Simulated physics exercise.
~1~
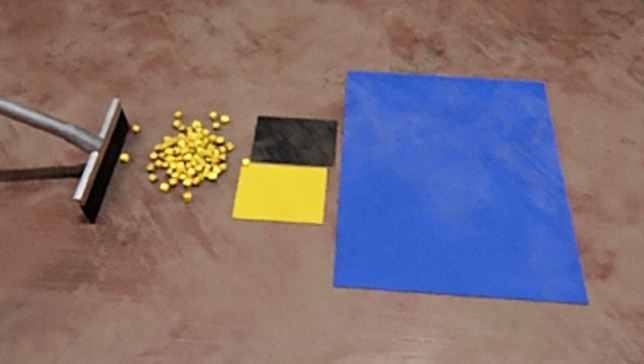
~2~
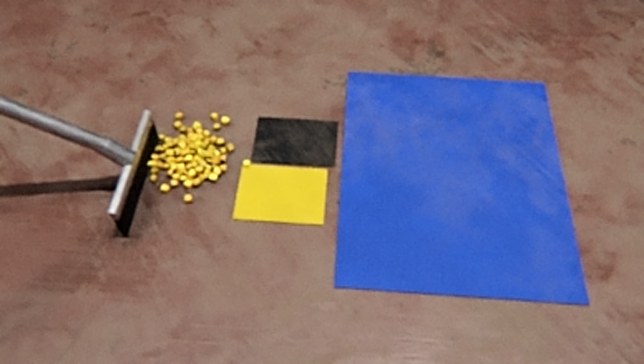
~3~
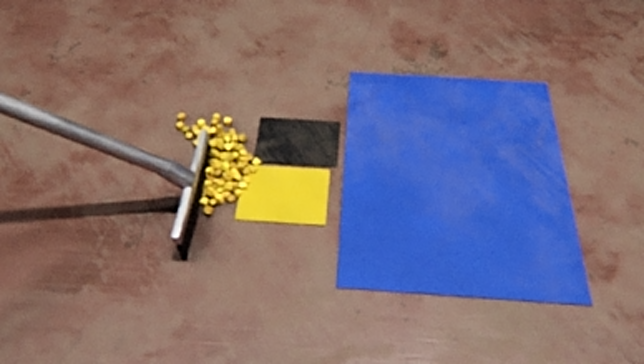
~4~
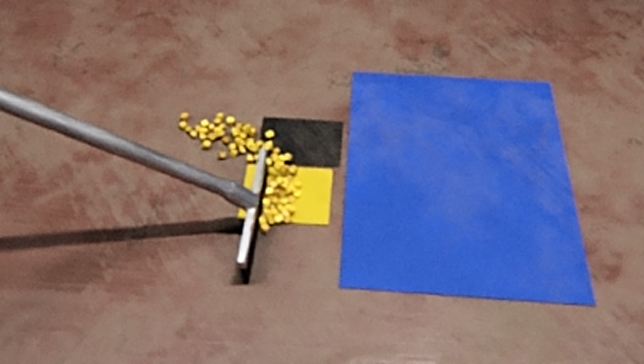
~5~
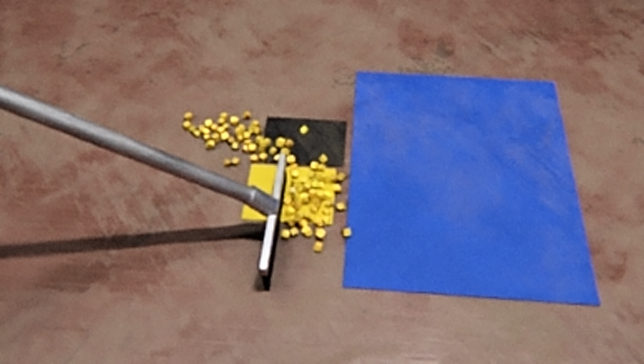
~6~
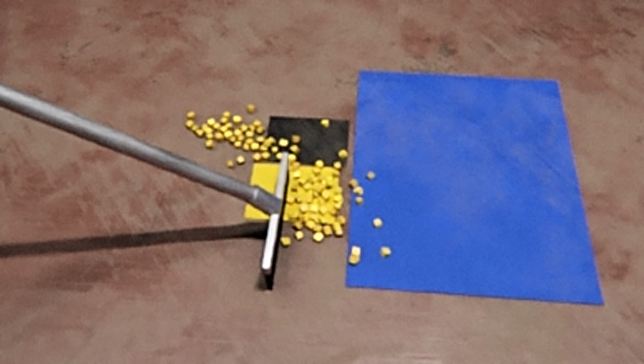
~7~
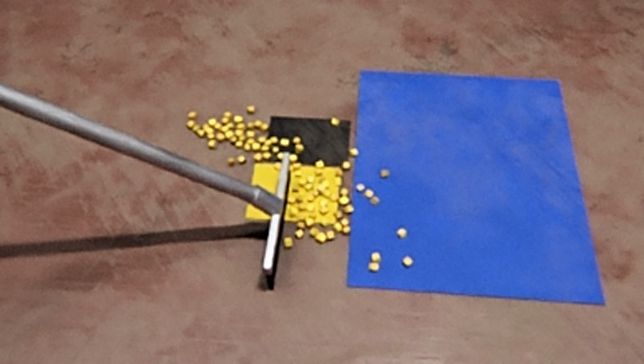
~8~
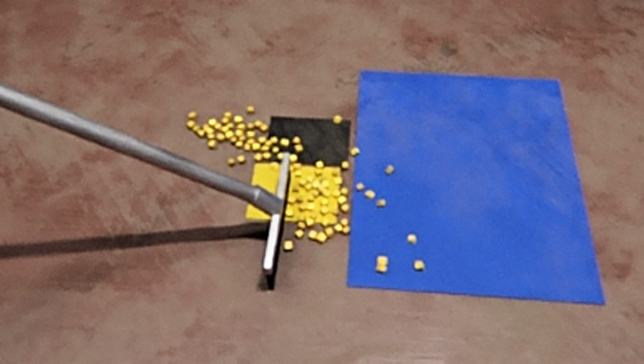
At first, a squeegee on a long handle stands left of a loose pile of small yellow cubes, with a black mat above a yellow mat and a large blue mat farther right. The squeegee slides right, reaches the pile and pushes into it. Some cubes slip past the blade's upper end and trail behind, while the rest are driven onto the yellow mat. The blade then stops over that mat, and several cubes scatter onward onto the blue one. Finally, everything settles, with a dense cluster on yellow, few on black and blue, and many on bare floor.
